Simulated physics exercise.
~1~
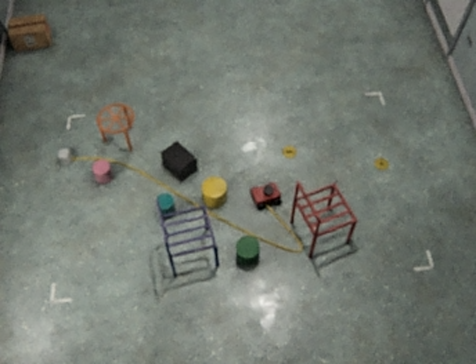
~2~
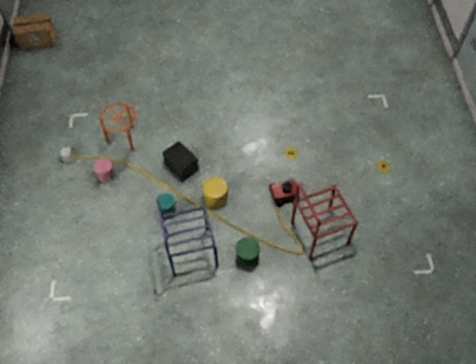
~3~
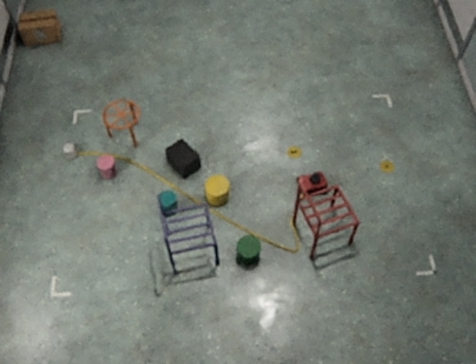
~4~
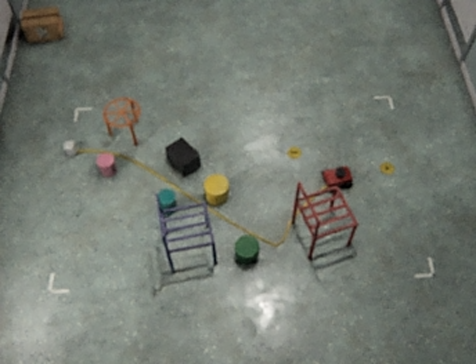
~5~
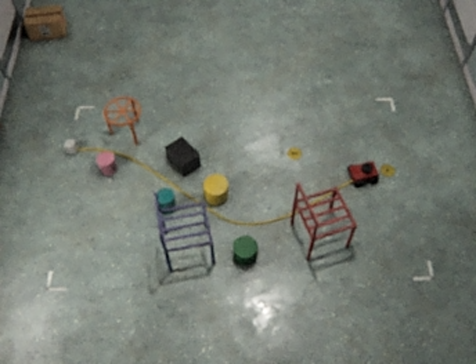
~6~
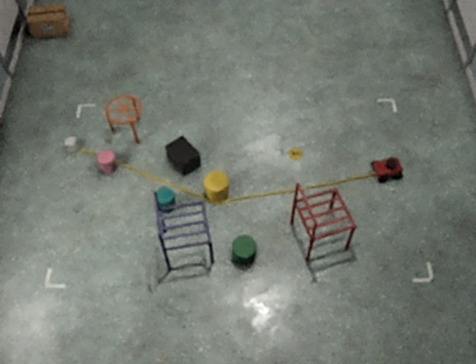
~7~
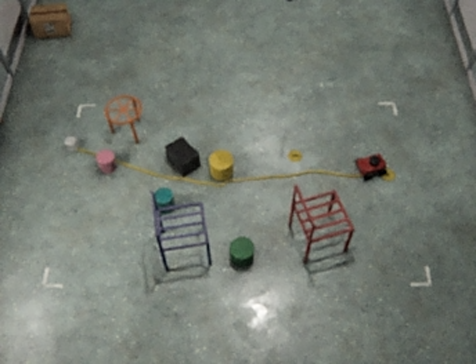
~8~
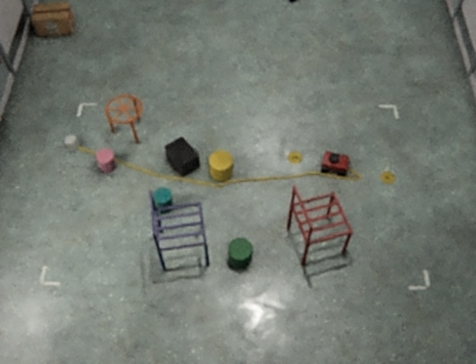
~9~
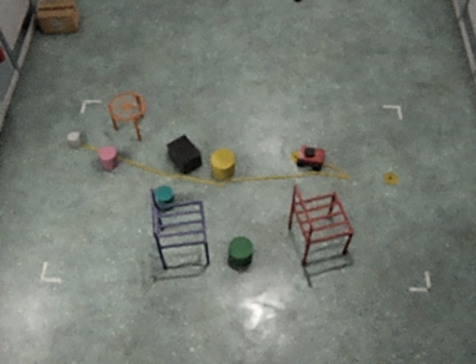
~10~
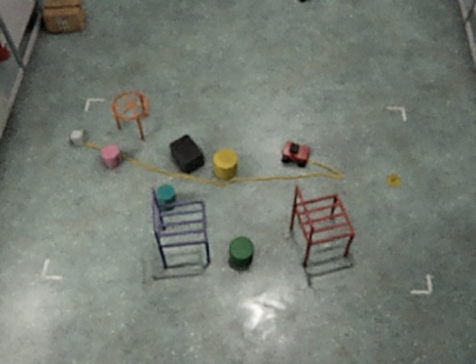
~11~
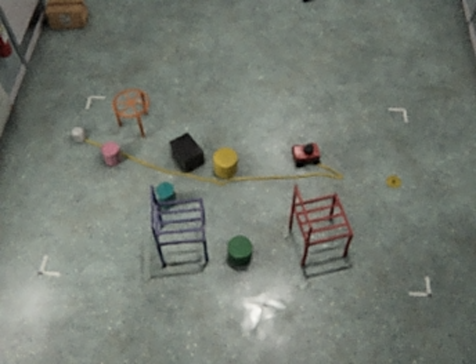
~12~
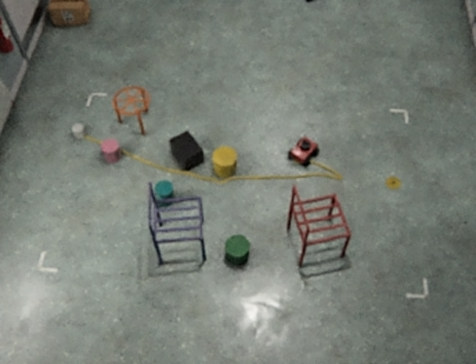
A red cart drives right past the chairs, its line nudging the yellow tub, then returns left.
